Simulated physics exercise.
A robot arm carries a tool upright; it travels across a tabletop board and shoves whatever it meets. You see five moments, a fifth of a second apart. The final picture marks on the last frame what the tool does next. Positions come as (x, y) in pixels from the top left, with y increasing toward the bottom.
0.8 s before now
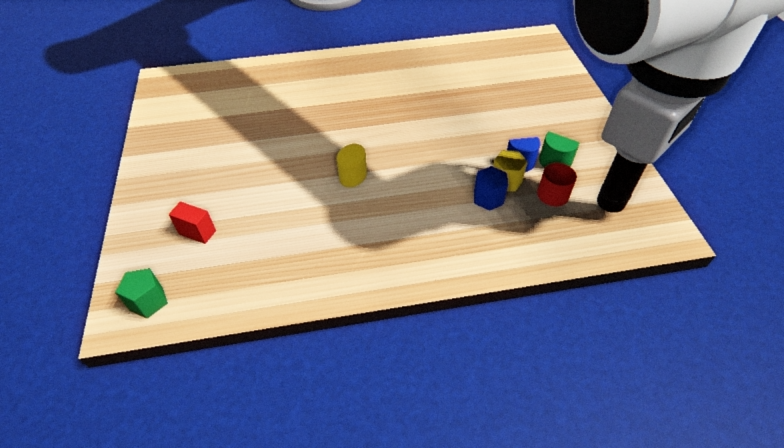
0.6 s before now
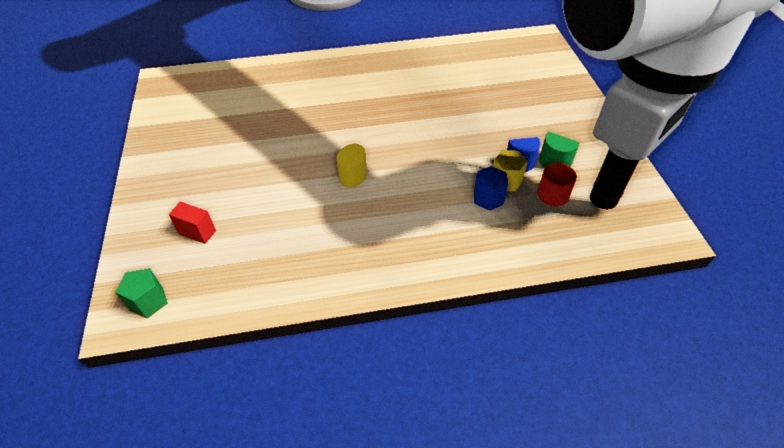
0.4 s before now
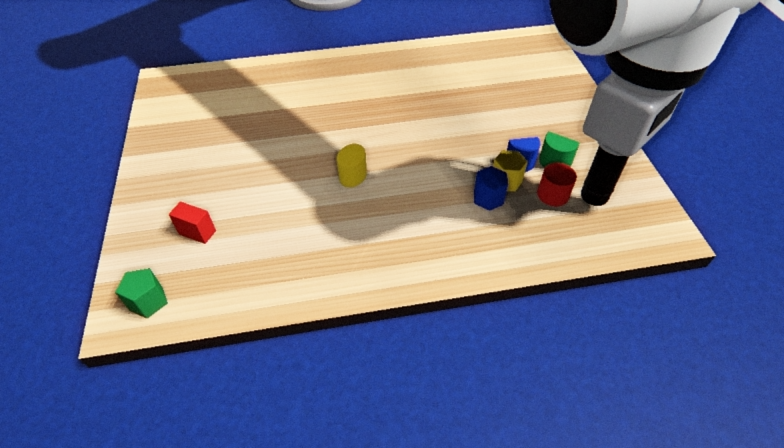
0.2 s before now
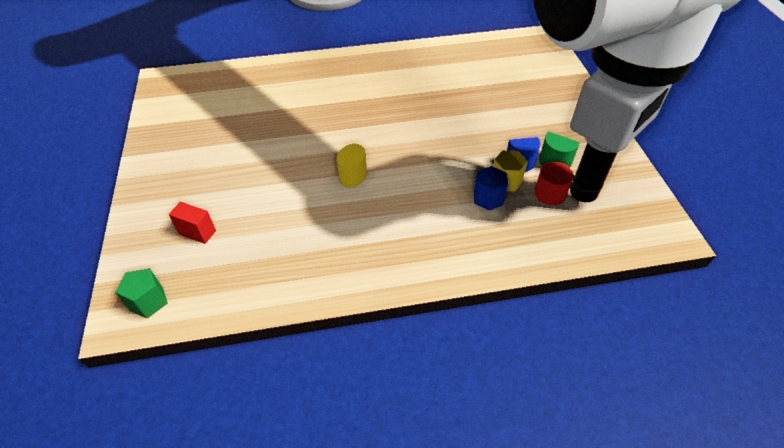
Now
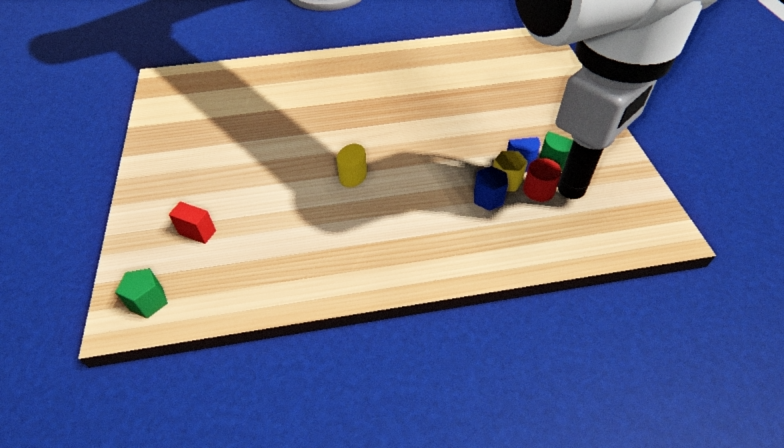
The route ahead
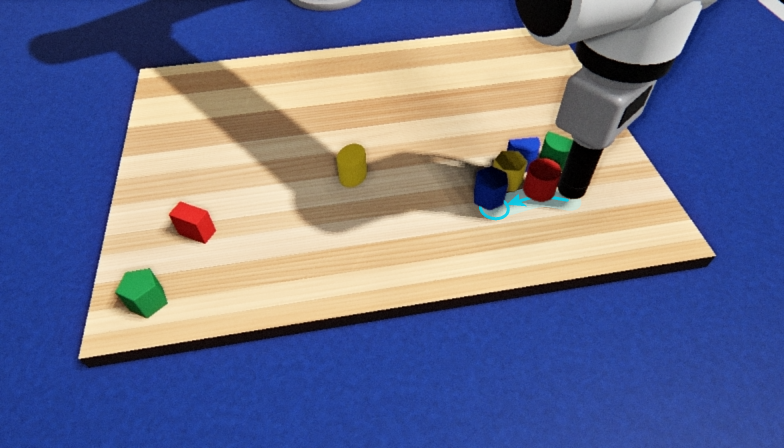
A robot arm with a black rod-like tip moves left across the right side of a striped wooden board, nearing a red round block beside a cluster of blue, yellow and green blocks. The tip then pushes the red block left toward the cluster, while the other blocks stay still.
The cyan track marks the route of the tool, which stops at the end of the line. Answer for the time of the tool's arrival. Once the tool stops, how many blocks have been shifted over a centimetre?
I'm going with three or more.
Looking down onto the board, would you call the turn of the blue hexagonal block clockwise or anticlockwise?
Twists clockwise.
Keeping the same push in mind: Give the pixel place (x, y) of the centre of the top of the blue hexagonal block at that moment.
At pixel (471, 177).
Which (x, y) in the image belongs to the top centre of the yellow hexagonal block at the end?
Its top centre is at about (482, 146).
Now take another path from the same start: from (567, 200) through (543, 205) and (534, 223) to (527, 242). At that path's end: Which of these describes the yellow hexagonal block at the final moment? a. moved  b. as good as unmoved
Correct choice: A.
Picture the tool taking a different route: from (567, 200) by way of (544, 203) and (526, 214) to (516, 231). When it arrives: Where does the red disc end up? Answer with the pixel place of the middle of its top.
It sits at (524, 166).
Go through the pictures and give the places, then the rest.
In the first frame, lower end of the tool (611, 203), tops of blocks, blue hexagonal block (493, 177), yellow hexagonal block (511, 160), blue half-round block (526, 143), red disc (560, 174).
In the second frame, tool (603, 200), blocks as before.
In the third frame, tool (594, 197), blocks as before.
In the fourth frame, tool (584, 193), red disc (557, 173).
In the fifth frame, tool (571, 190), blue hexagonal block (493, 177), yellow hexagonal block (511, 160), blue half-round block (526, 143), red disc (545, 169).
The drawn path runs from (567, 200) via (541, 197) and (518, 201), ending at (494, 208).
What follows on the original path. Halfway along, tool (532, 188); yellow hexagonal block (484, 148), turned 20° anticlockwise; red disc (513, 160).
At the end, tool (497, 198); blue hexagonal block (471, 177), turned 35° clockwise; yellow hexagonal block (482, 146), turned 25° anticlockwise; blue half-round block not moved; red disc (510, 160).
